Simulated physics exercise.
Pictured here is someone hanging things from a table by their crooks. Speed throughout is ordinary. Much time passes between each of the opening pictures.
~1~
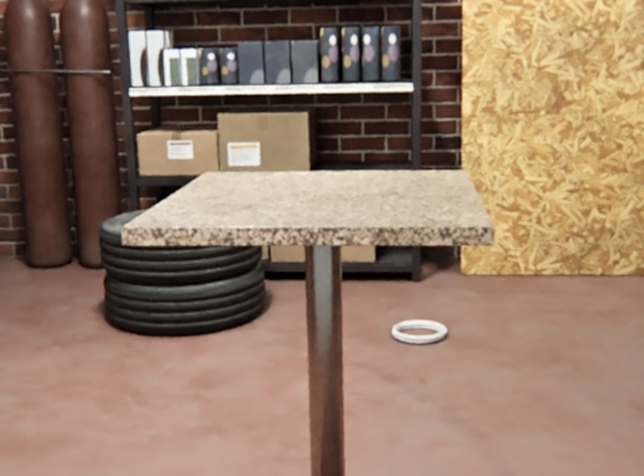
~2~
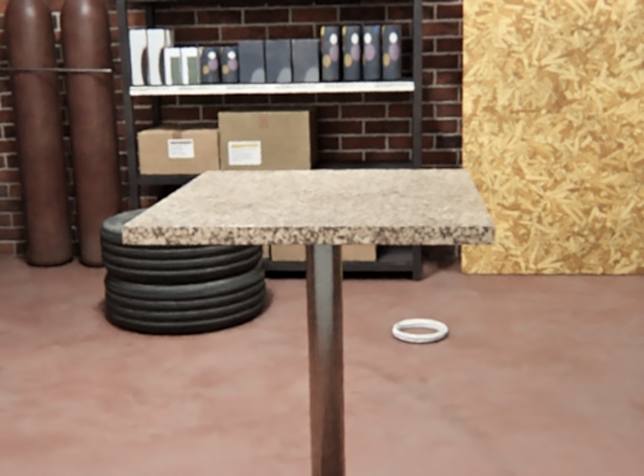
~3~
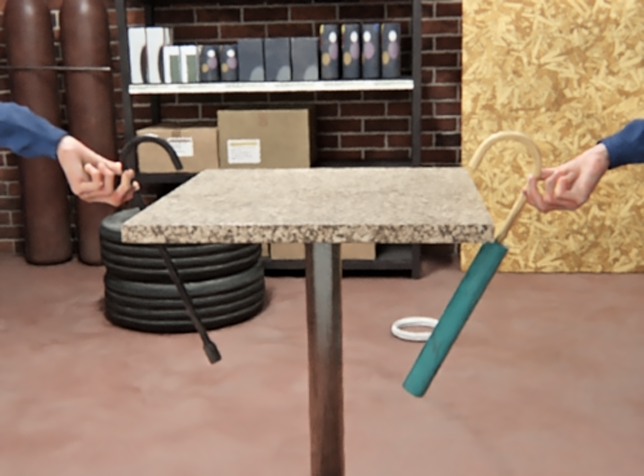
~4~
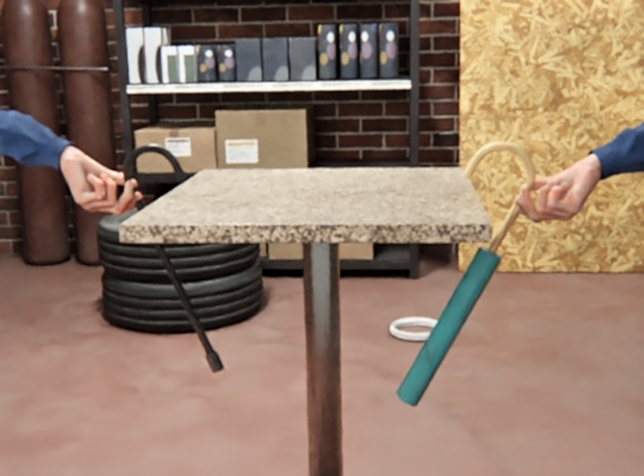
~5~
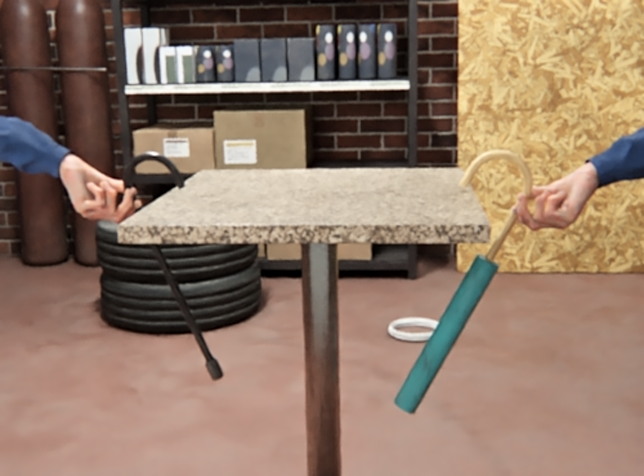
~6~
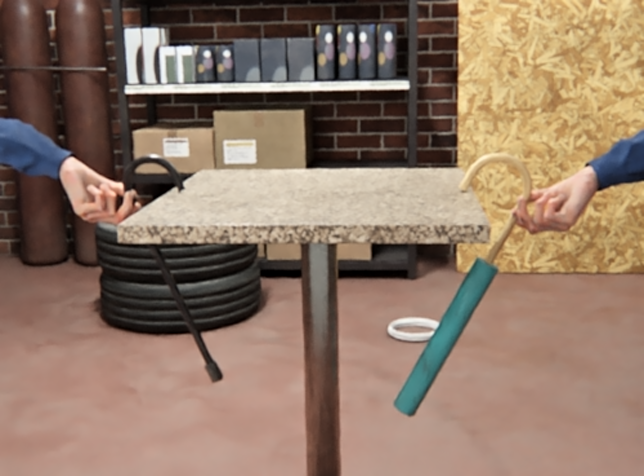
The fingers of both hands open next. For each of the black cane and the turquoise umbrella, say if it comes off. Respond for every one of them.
My prediction: I bet the black cane stays suspended, I bet the turquoise umbrella stays suspended.
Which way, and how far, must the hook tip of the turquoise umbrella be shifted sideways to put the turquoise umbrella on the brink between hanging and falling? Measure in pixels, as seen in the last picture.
I'd say close to 12 pixels, heading right.
Then, 0.32 s on from there, black cane at rest near (189, 268); turquoise umbrella at rest near (449, 286).
In the end, the black cane stays hooked on the edge, near (190, 268); the turquoise umbrella stays hooked on the edge, near (447, 286).
